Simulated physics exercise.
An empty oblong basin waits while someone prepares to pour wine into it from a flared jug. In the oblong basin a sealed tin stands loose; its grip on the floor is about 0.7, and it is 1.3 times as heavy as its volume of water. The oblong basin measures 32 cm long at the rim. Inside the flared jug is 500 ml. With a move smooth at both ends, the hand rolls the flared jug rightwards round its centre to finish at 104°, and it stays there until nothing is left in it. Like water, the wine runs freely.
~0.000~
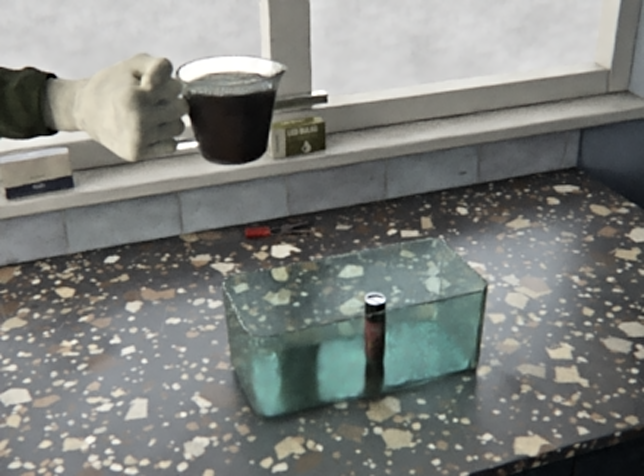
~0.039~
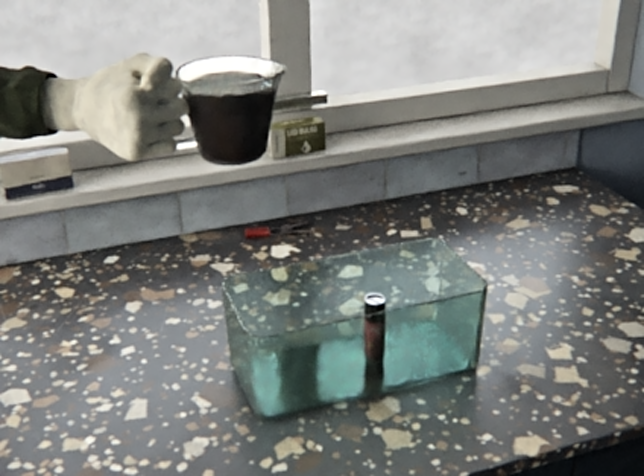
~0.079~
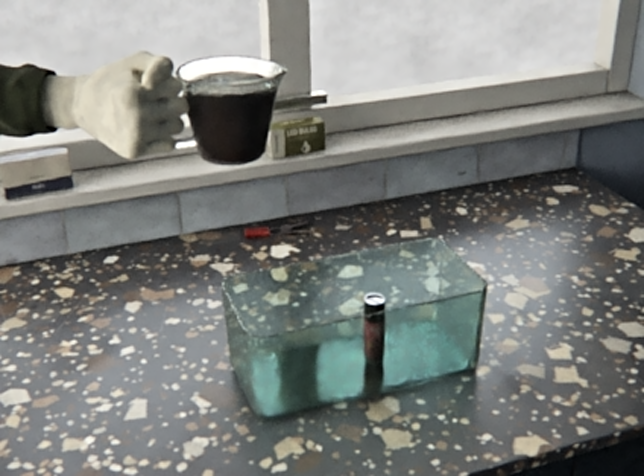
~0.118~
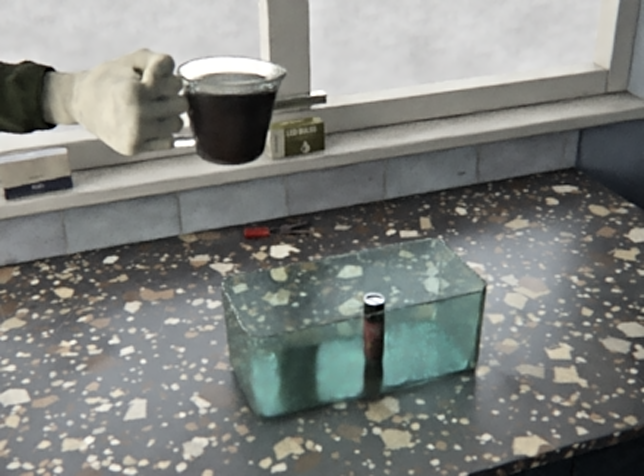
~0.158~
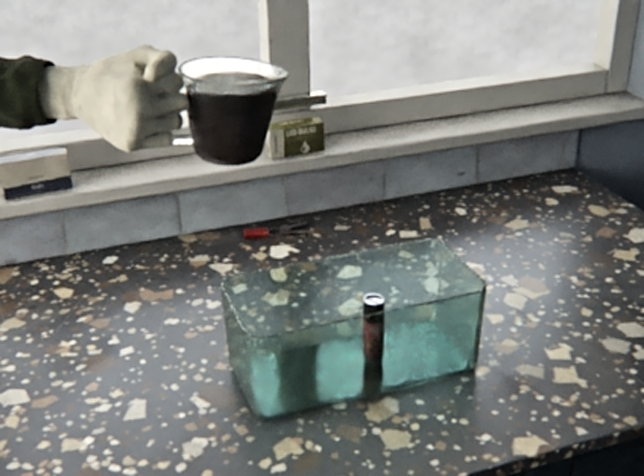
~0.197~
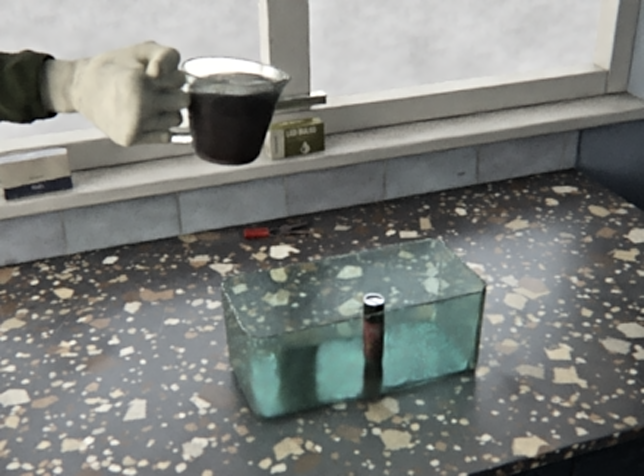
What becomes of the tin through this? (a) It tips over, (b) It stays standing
(a) It tips over.
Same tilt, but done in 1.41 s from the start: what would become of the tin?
With that tilt, the tin tips.
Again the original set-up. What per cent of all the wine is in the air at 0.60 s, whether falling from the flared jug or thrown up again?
Roughly 28 %.
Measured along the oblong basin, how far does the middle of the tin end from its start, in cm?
Around 8.0 cm.
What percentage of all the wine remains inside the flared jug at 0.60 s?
70 %.
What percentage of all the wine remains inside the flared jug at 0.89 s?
Close to 12 percent of the total.
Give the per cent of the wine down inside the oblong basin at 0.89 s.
Close to 54 in a hundred.
After 0.60 s the tilt is 65° and 70 per cent is still to pour; the tin stands where it began.
After 0.89 s the tilt is 99° and 12 per cent is still to pour; the tin stands where it began.
After 1.20 s the tilt is 104° and 0 per cent is still to pour; the tin lies on its side.
After 1.53 s the tilt is 104° and 0 per cent is still to pour; the tin lies on its side.
In the end the tin lies on its side.
